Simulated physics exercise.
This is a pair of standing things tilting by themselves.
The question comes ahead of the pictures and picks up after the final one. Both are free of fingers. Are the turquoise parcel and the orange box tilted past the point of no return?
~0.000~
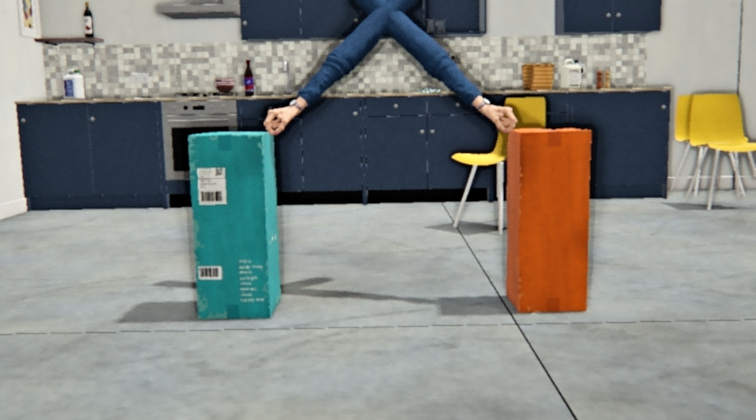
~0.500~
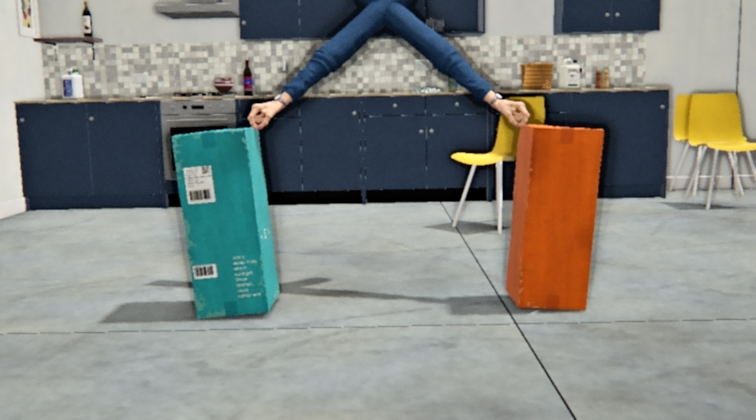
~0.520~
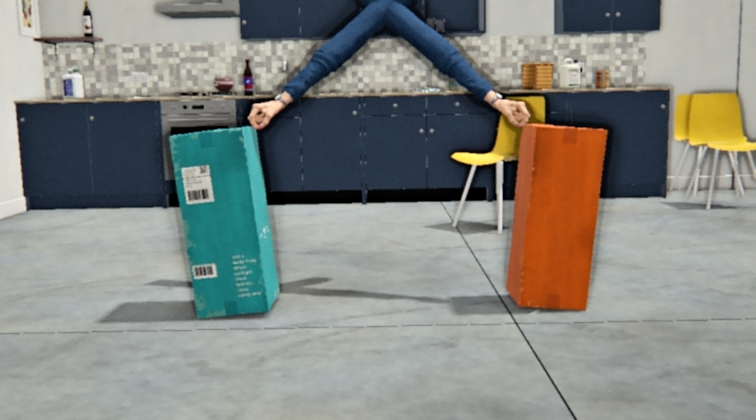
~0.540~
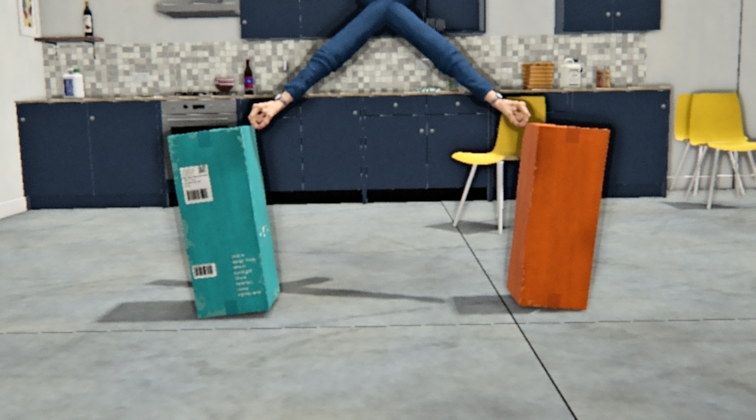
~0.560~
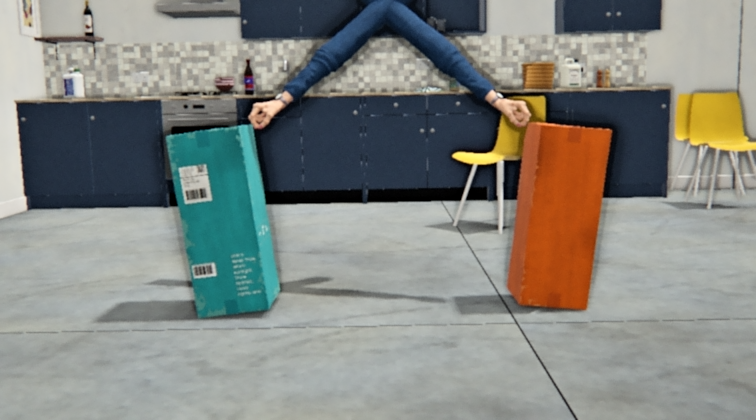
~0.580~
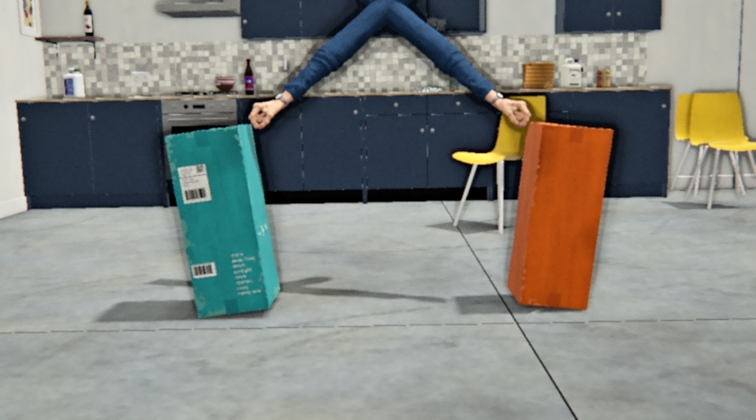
Finally the turquoise parcel stays upright, while the orange box stays upright.
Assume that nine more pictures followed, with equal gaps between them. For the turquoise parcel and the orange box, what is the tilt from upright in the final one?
Estimated tilts, in order: About 6° then about 6°.
By 0.82 s, turquoise parcel upright near (234, 221); orange box 2° off upright near (550, 216).
By 1.10 s, turquoise parcel upright near (240, 220); orange box 3° off upright near (542, 216).
By 1.34 s, turquoise parcel upright near (237, 221); orange box upright near (548, 216).
When it is over (2.1 s), the turquoise parcel returns to its base, near (237, 221); the orange box returns to its base, near (546, 217).
